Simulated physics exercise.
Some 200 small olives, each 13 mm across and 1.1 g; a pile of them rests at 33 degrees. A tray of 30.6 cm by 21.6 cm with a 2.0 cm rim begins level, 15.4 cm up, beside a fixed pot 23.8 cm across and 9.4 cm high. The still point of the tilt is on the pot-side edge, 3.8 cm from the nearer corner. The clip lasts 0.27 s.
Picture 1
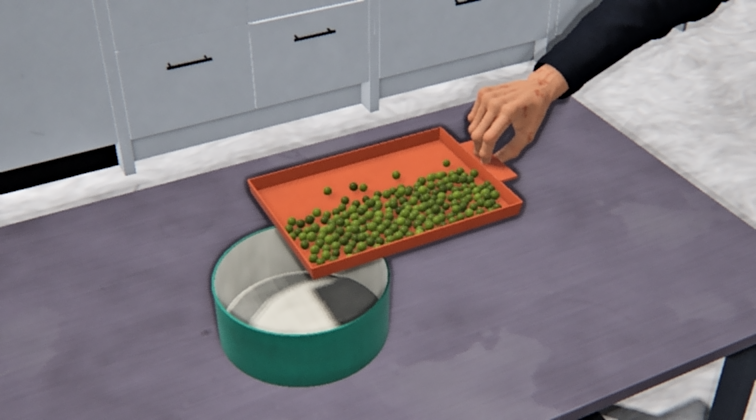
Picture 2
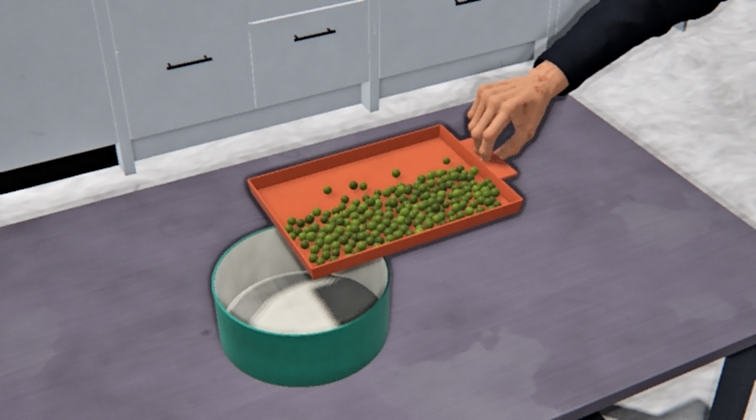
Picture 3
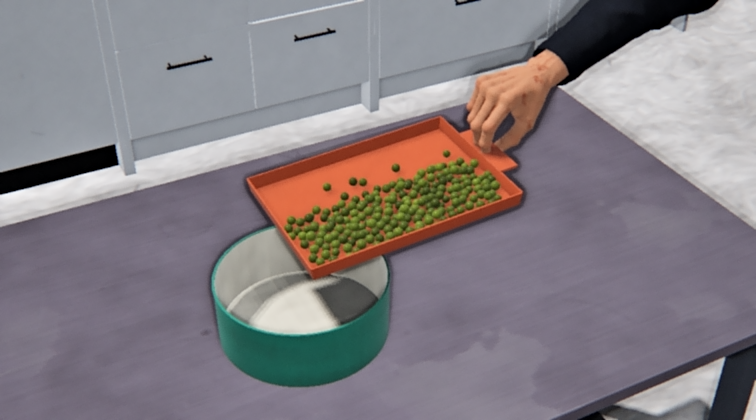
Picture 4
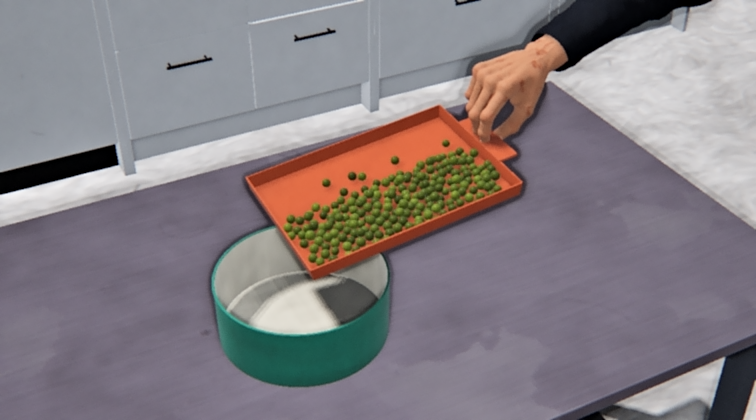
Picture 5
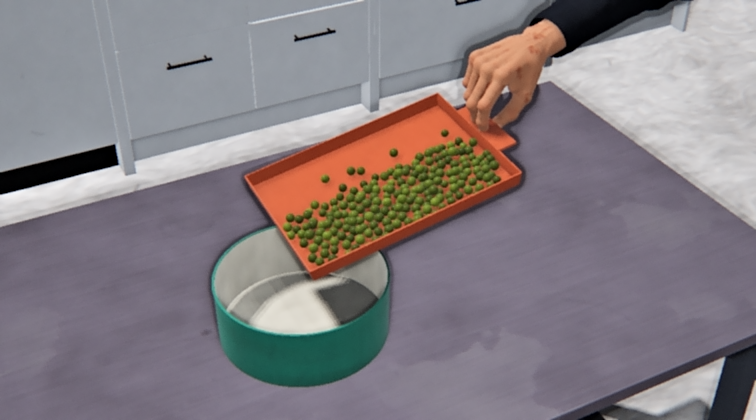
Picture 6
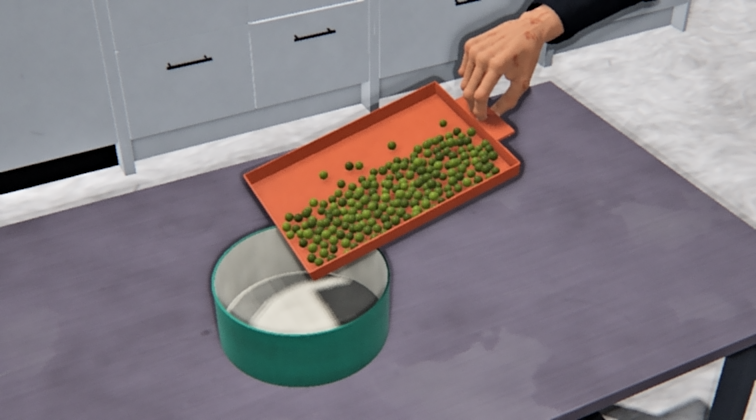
To begin with, a hand holds an orange tray of small green olives nearly level beside a green pot with a pale interior on a dark table. The hand then gradually lifts the handle end, tilting the tray toward the pot, while the olives stay bunched, barely shifting across it.
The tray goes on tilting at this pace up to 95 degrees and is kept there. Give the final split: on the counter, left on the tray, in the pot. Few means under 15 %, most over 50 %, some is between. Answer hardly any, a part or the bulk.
On the counter: A part; left on the tray: Hardly any; in the pot: The bulk.
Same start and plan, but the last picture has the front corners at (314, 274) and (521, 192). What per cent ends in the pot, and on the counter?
Pot 30, counter 70.
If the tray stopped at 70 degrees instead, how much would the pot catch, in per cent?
In that case some 5 per cent.
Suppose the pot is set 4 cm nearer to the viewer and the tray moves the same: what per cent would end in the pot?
It would be near 75 per cent.
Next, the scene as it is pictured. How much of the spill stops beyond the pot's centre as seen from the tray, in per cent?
Some 90 per cent.
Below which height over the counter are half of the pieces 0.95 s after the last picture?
Some 22 cm.
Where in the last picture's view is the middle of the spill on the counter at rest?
At about (211, 409).
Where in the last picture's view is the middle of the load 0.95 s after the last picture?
Around (300, 212).
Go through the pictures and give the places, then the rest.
In the first frame, tray tilt 0 degrees, front corners at (313, 266) and (519, 201); middle of the pieces at (400, 211); pot at (301, 275).
In the second frame, tray tilt 1 degrees, front corners at (313, 267) and (519, 199); middle of the pieces at (400, 209).
In the third frame, tray tilt 3 degrees, front corners at (313, 267) and (520, 192), lowest corner left front; middle of the pieces at (399, 205).
In the fourth frame, tray tilt 7 degrees, front corners at (312, 268) and (519, 182), lowest corner left front; middle of the pieces at (399, 200).
In the fifth frame, tray tilt 11 degrees, front corners at (311, 269) and (518, 172), lowest corner left front; middle of the pieces at (398, 194).
In the sixth frame, tray tilt 14 degrees, front corners at (311, 270) and (517, 163), lowest corner left front; middle of the pieces at (396, 189); pot at (301, 275).
Then, 0.57 s after the last picture, tilt 52 degrees; the tray holds 100 %, the pot 0 %.
Then, 0.95 s after the last picture, tilt 77 degrees; the tray holds 90 %, the pot 5 %.
Then, 1.42 s after the last picture, tilt 95 degrees; the tray holds 20 %, the pot 45 %.
In the end, counter 30 %, tray 0 %, pot 70 %.
